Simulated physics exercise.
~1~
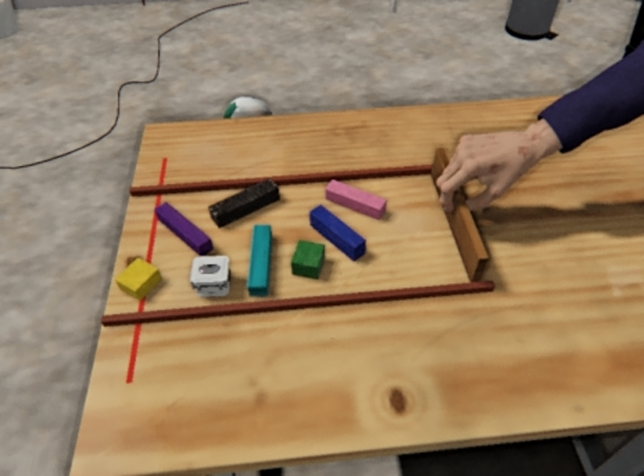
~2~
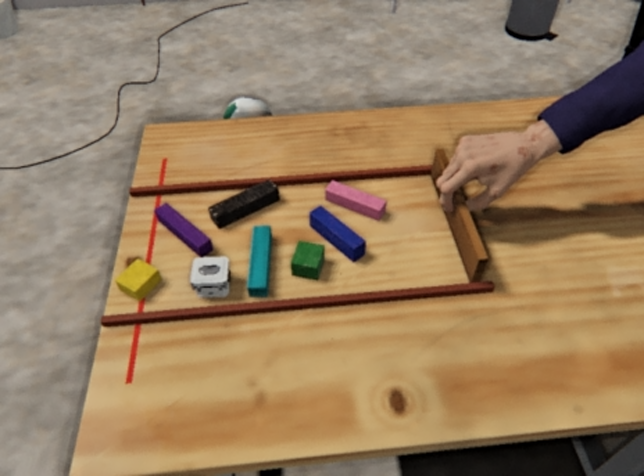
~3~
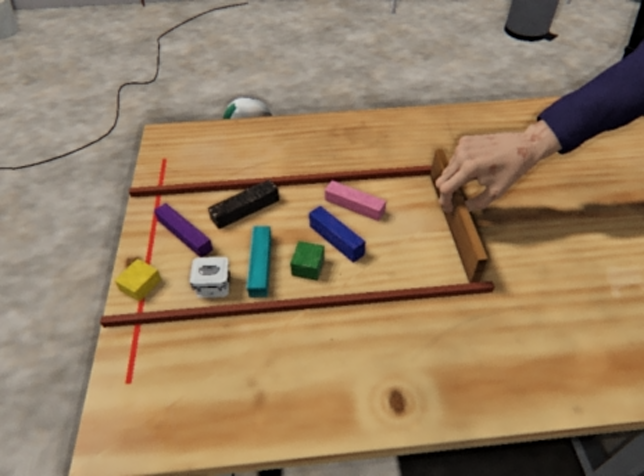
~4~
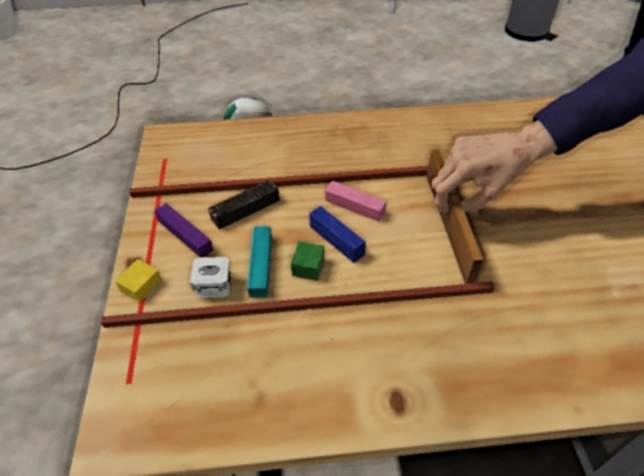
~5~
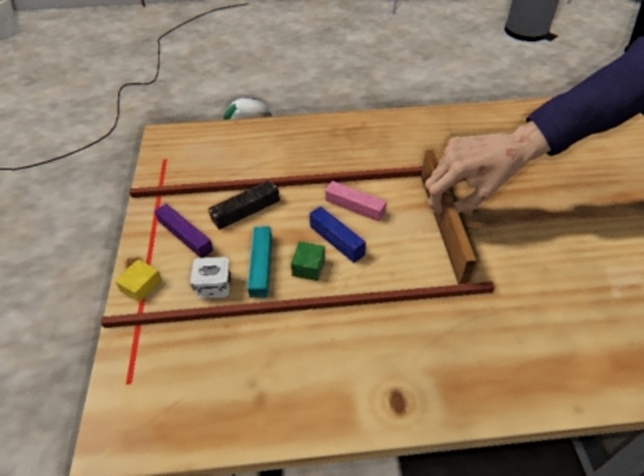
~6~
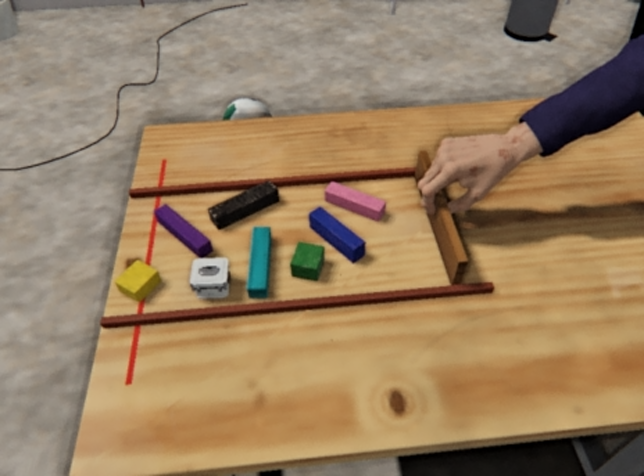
A hand slides a wooden board slightly left between two rails toward scattered, unmoving coloured blocks.
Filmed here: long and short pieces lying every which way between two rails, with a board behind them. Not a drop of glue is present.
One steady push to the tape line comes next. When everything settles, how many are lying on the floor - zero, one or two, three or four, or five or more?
Turns out five or more get pushed past the edge and drop.
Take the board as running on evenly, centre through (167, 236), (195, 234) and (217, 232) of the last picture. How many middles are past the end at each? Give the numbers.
Over the end: 3, 1, 0.
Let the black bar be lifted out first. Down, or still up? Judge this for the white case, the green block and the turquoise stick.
The white case comes off; the green block stays put; the turquoise stick comes off.
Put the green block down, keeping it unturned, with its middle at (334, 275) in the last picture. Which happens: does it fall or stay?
I reckon from there it stays aboard.
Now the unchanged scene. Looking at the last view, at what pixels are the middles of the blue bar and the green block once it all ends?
Final positions: Near (128, 254); near (122, 301).
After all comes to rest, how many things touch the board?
That number would be 3.
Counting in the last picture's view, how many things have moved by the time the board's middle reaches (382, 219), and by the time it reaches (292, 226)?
By then 1, and 5.
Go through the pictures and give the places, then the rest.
In the first picture, yellow block (139, 279); purple bar (183, 229); white case (212, 277); board (456, 211); tape (150, 250).
In the second picture, purple bar (183, 230); board (456, 212).
In the third picture, white case (212, 278); turquoise stick (260, 260).
In the fourth picture, yellow block (139, 280); pink bar (355, 201).
In the fifth picture, purple bar (183, 230); blue bar (337, 234).
In the sixth picture, yellow block (139, 281); purple bar (183, 231); white case (212, 279); board (438, 214); tape (150, 251).
Soon after, none off yet; yellow block at rest near (139, 281); purple bar at rest near (183, 231); white case at rest near (212, 279).
After that, none off yet; yellow block moving near (129, 282); purple bar displaced a little near (161, 238); white case displaced about its own width near (162, 281).
In the end, the number that fall off is five or more; gone, turquoise stick, black bar, white case, purple bar and yellow block.
